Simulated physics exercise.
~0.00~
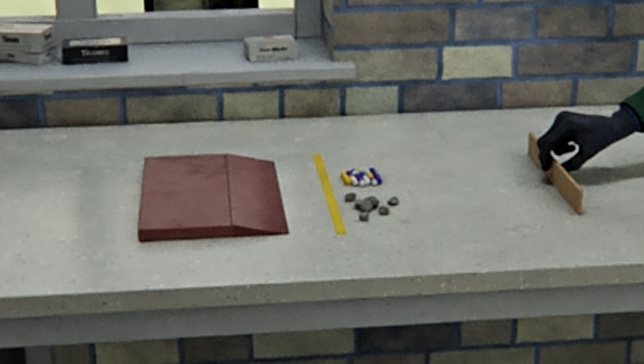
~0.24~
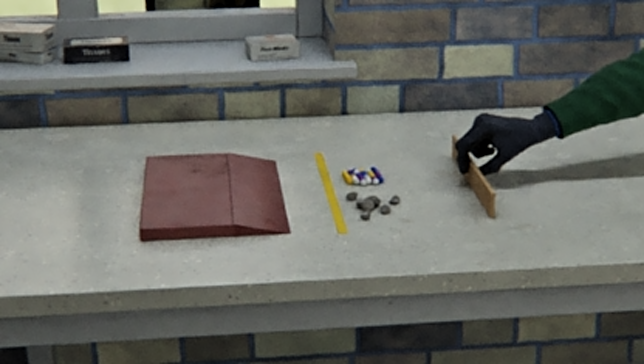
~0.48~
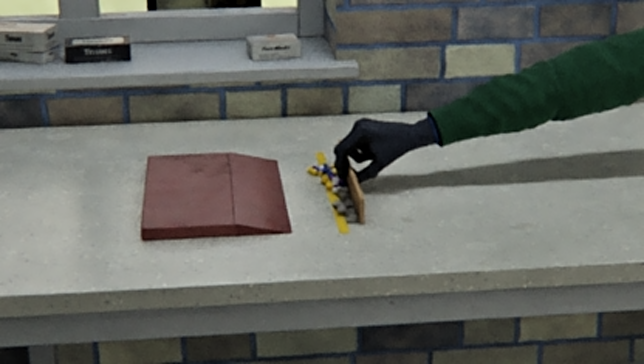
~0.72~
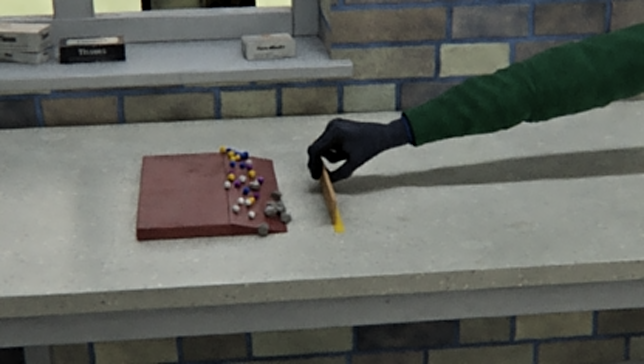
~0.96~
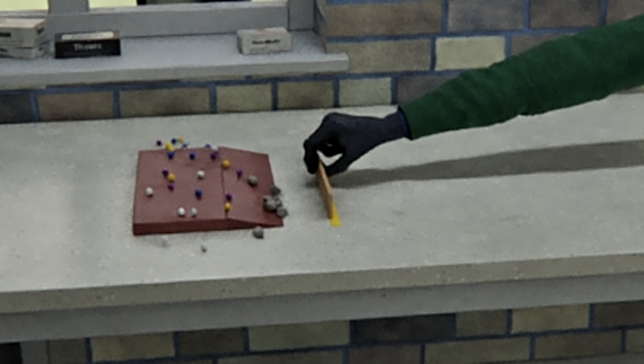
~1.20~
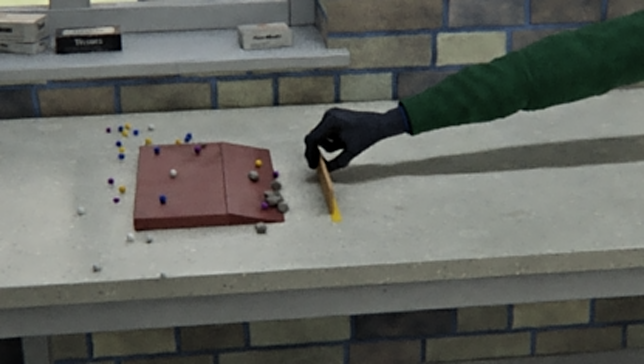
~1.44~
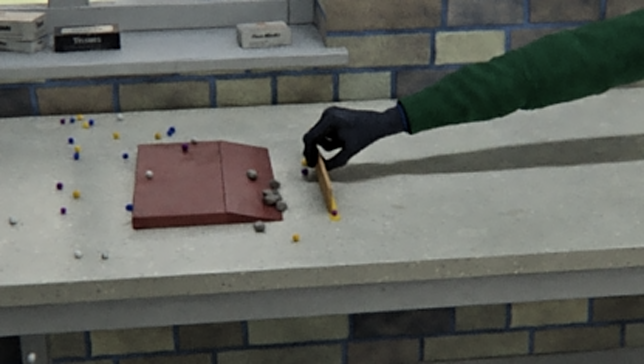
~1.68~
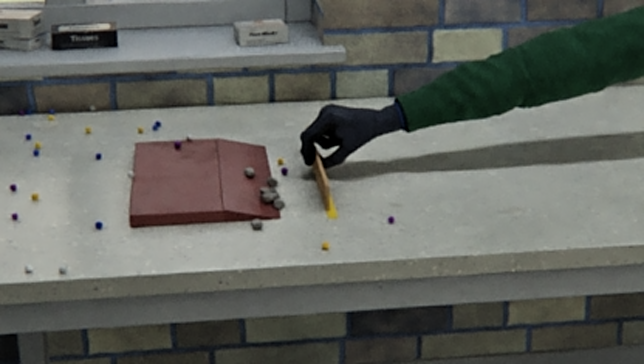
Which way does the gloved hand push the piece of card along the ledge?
It pushes the card to the left, towards the dark red ramp, and stops at the yellow tape.
